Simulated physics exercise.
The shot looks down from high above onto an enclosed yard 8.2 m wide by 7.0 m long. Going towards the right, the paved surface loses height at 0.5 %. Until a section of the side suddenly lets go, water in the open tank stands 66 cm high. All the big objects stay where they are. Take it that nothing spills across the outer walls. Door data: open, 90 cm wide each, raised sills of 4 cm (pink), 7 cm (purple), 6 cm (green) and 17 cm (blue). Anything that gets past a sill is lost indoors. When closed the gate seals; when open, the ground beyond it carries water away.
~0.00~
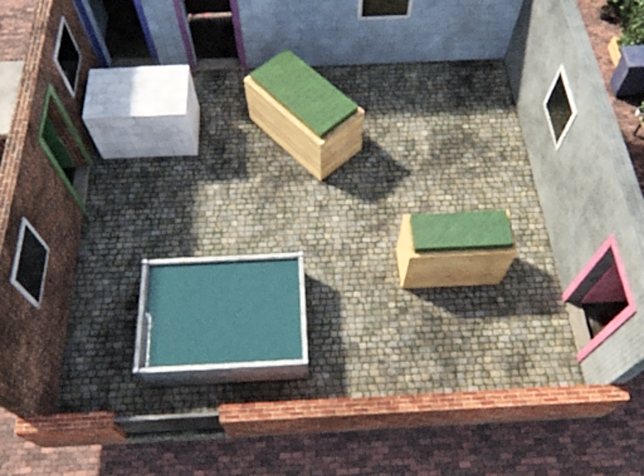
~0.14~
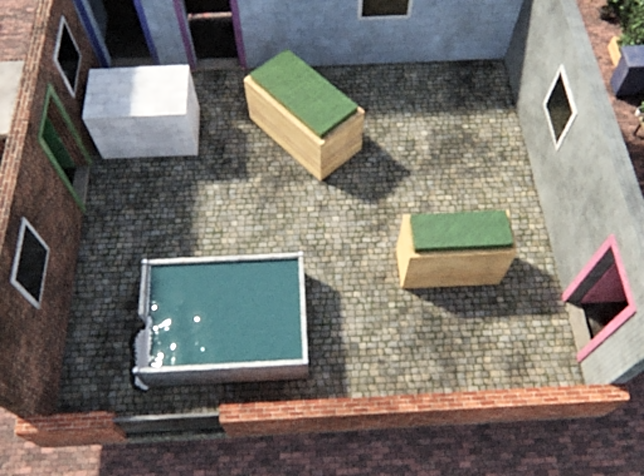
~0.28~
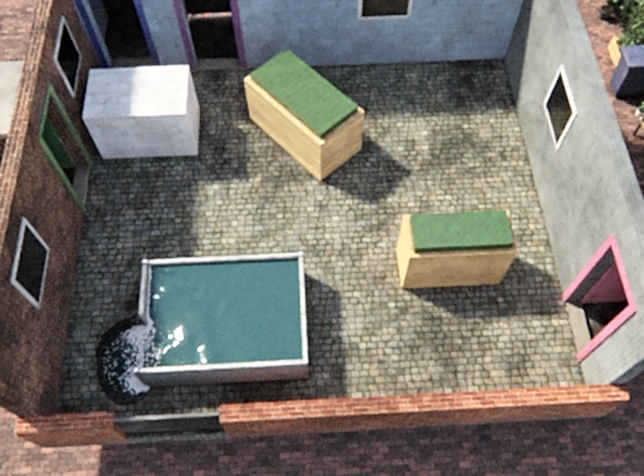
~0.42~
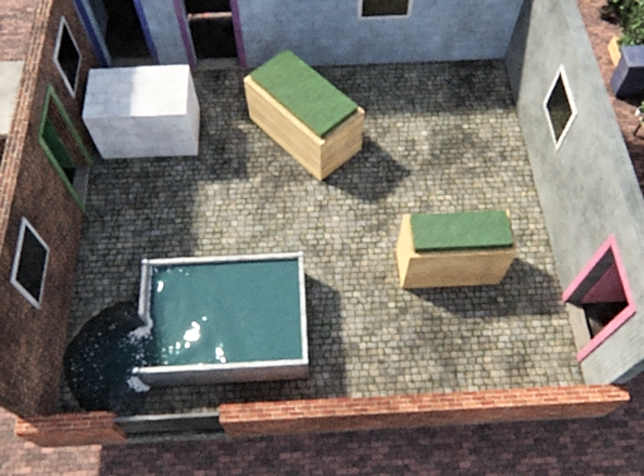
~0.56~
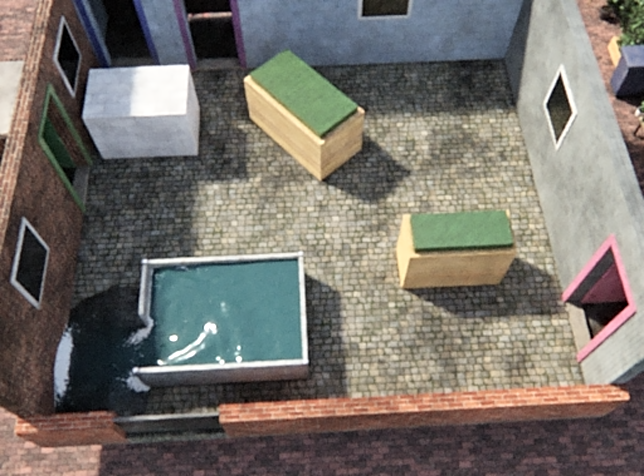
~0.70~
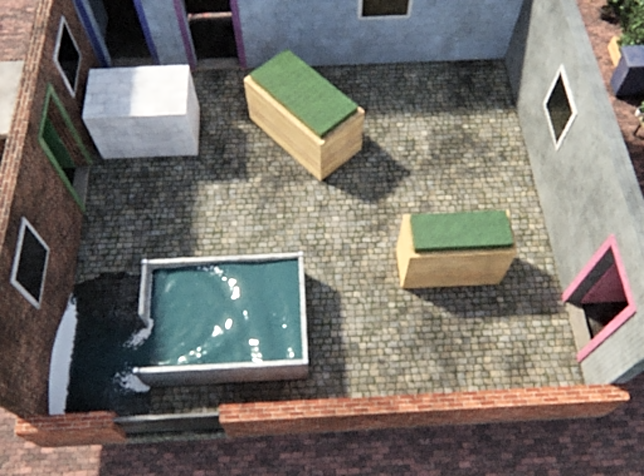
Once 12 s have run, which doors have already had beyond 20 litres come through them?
Result: The pink door overshoots the limit, the purple door undershoots the limit, the green door overshoots the limit, the blue door undershoots the limit.
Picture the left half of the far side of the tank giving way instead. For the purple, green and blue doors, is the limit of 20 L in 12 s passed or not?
Result: Purple limit passed, green limit passed, blue limit not passed.
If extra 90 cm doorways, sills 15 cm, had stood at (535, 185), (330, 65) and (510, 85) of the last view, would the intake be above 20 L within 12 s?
So, in the order given, it's shy of the mark, then shy of the mark, then shy of the mark.
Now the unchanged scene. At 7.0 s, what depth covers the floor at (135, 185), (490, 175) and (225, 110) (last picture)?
Depth readings in turn - 11, 0, 5 cm.
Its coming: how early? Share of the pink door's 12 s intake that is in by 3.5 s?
Fraction in by then: Around 0 per cent.
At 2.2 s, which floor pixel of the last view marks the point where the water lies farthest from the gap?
That would be close to (95, 137).
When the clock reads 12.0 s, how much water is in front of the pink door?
Roughly 8.0 centimetres.
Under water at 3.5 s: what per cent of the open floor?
I'd guess around 30 %.
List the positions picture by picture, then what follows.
The first picture shows the open tank at (223, 312) is whole and still, 66 cm deep.
In the second picture, water pours out at (149, 352) and has run 0.5 m, to (138, 386); typically 6 cm deep outside, 66 cm at the open tank's back.
In the third picture, the front is at (108, 336), 0.8 m from the gap at (149, 353); 0.8 m2 of floor is under water; 66 cm left at the back of the open tank.
In the fourth picture, the front is at (73, 349), 1.3 m from the gap at (149, 353); 1.7 m2 of floor is under water; 66 cm left at the back of the open tank.
In the fifth picture, water pours out at (149, 352) and has run 1.6 m, to (56, 414); typically 6 cm deep outside, 66 cm at the open tank's back.
In the sixth picture, the front is at (74, 290), 1.8 m from the gap at (149, 352); 2.8 m2 of floor is under water; 66 cm left at the back of the open tank.
After 1.4 s water covers 10 % of the floor and is deepest (49 cm) near (55, 426); pink door not reached, purple door not reached, green door not reached, blue door not reached.
After 2.2 s water covers 15 % of the floor and is deepest (44 cm) near (55, 426); pink door not reached, purple door not reached, green door 4 cm at the sill, 0 L in, blue door not reached.
After 3.5 s water covers 30 % of the floor and is deepest (30 cm) near (55, 426); pink door not reached, purple door not reached, green door 5 cm at the sill, 0 L in, blue door 6 cm at the sill, 0 L in.
After 7.0 s water covers 70 % of the floor and is deepest (18 cm) near (105, 399); pink door 9 cm at the sill, 43 L in, purple door 7 cm at the sill, 1 L in, green door 7 cm at the sill, 25 L in, blue door 7 cm at the sill, 0 L in.
After 12.0 s water covers 90 % of the floor and is deepest (12 cm) near (564, 398); pink door 8 cm at the sill, 118 L in, purple door 5 cm at the sill, 3 L in, green door 7 cm at the sill, 50 L in, blue door 5 cm at the sill, 0 L in.
